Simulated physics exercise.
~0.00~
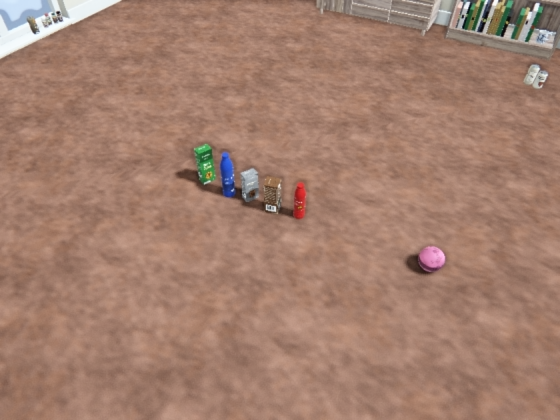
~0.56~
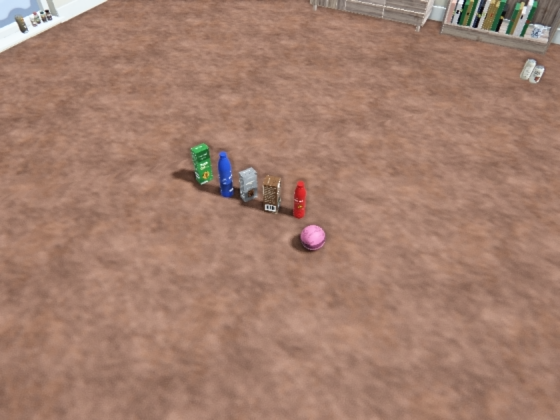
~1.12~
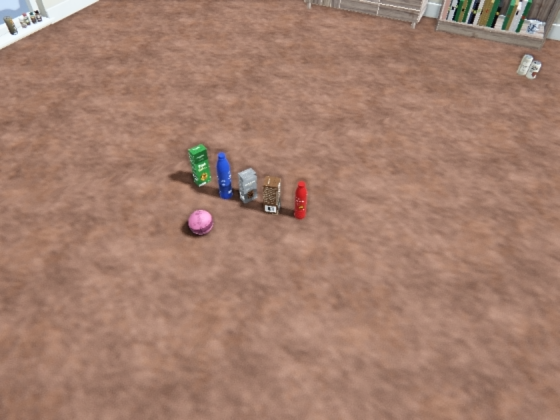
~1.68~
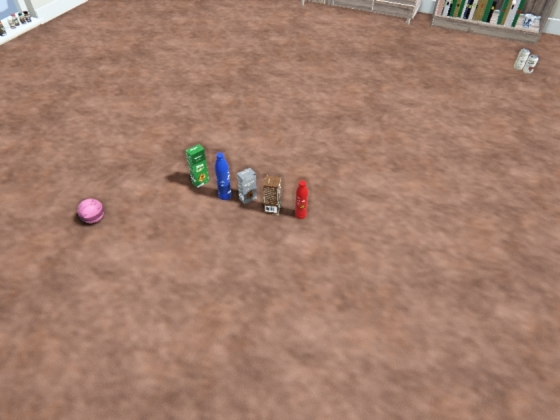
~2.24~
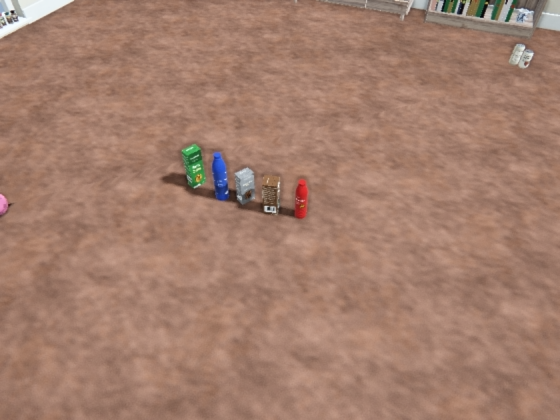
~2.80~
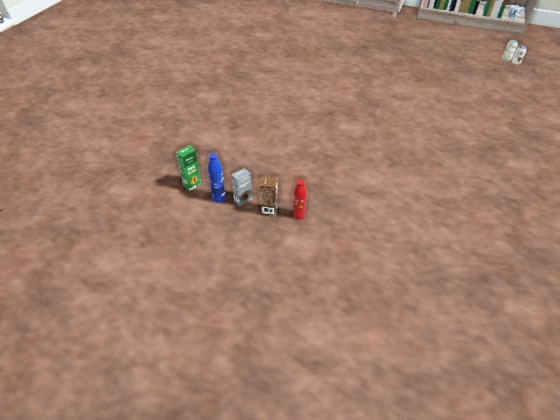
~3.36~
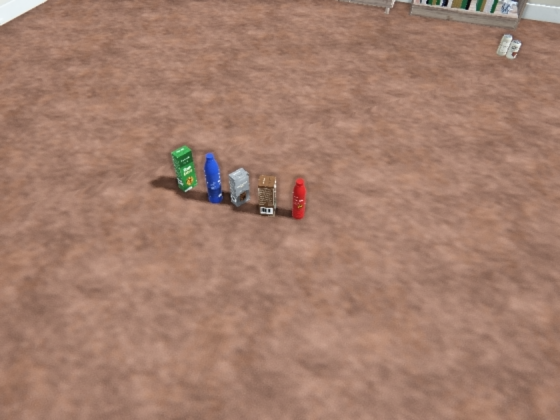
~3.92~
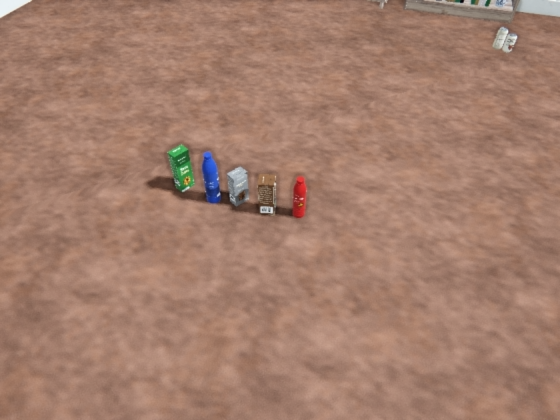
A pink ball rolled from right to left across a brown floor, passing in front of a row of two bottles and three cartons without knocking any down, then went out of view on the left, leaving all five still standing.
